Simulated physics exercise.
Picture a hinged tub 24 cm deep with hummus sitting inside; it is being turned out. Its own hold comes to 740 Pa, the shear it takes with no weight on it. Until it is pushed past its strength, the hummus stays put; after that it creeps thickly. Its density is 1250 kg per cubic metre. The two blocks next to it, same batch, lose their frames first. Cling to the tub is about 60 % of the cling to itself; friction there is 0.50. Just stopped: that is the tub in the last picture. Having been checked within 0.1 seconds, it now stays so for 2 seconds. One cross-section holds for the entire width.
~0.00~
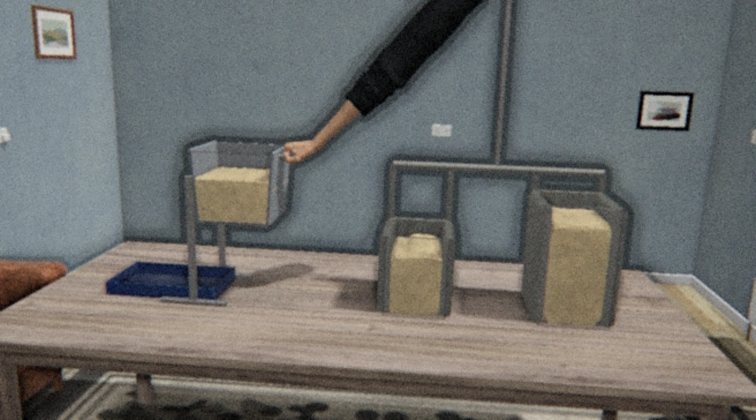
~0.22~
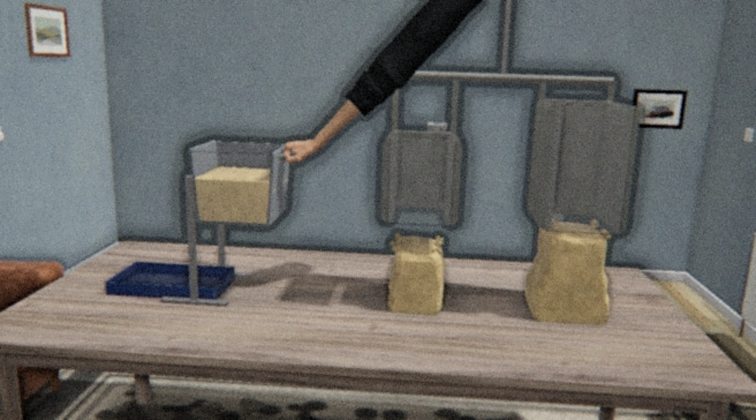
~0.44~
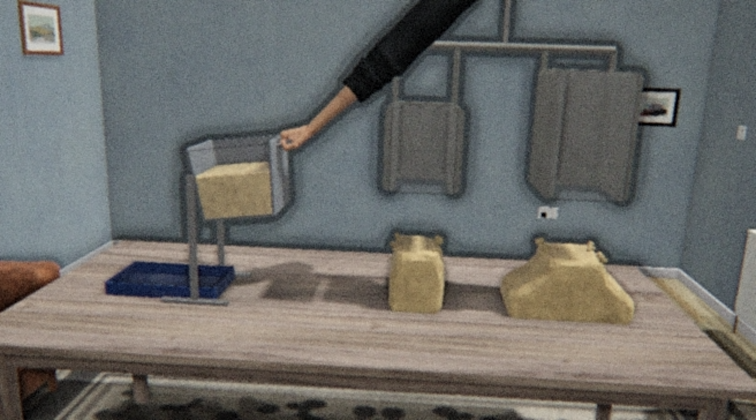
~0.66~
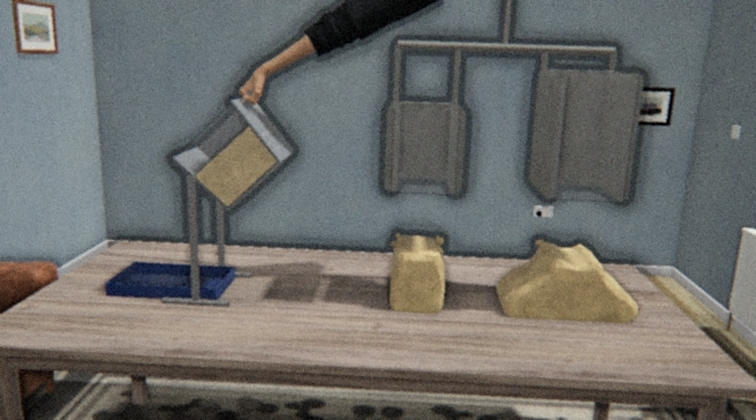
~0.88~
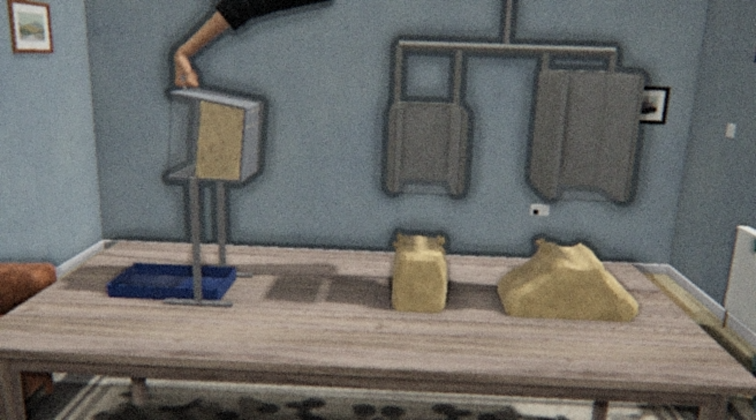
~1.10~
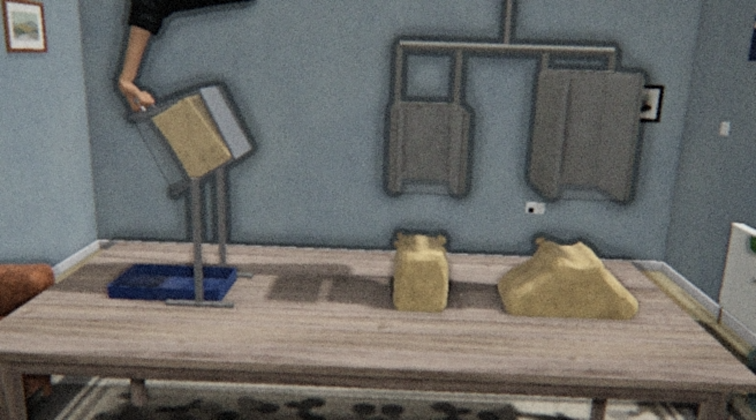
A dark-sleeved arm reaches from above to a clear hinged tub of beige hummus on a grey stand over a blue tray, seen from the front across a wooden table in a blue-walled room. Grey moulds lift off two beige blocks at right, and the larger one slumps into a low mound. The hand then swings the tub up and over leftward, the hummus staying inside, while the camera shifts slightly.
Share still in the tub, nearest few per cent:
0 %.
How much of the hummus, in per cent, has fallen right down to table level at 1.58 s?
Some 100 per cent.
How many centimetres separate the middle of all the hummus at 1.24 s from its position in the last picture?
About 11 cm.
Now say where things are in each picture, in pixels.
Handle-side rim at (271, 154), tilt 0 degrees; highest point of the hummus at (201, 178); test blocks 23 cm, 36 cm high (left to right), in the first frame.
Handle-side rim at (271, 154), tilt 0 degrees; highest point of the hummus at (202, 178); test blocks 22 cm, 31 cm high (left to right), in the second frame.
Handle-side rim at (268, 143), tilt 7 degrees; highest point of the hummus at (264, 172); test blocks 22 cm, 22 cm high (left to right), in the third frame.
Handle-side rim at (230, 103), tilt 44 degrees; highest point of the hummus at (247, 129); test blocks 22 cm, 21 cm high (left to right), in the fourth frame.
Handle-side rim at (171, 95), tilt 85 degrees; highest point of the hummus at (204, 103); test blocks 22 cm, 21 cm high (left to right), in the fifth frame.
Handle-side rim at (132, 119), tilt 116 degrees; highest point of the hummus at (185, 99); test blocks 22 cm, 21 cm high (left to right), in the sixth frame.
By 1.24 s, the tub is at 116 degrees and holds 77 %.
By 1.41 s, the tub is at 116 degrees and holds 0 %.
By 1.58 s, the tub is at 116 degrees and holds 0 %.
By 1.75 s, the tub is at 116 degrees and holds 0 %.
By 3.10 s, at the end, the tub is at 116 degrees and holds 0 %.
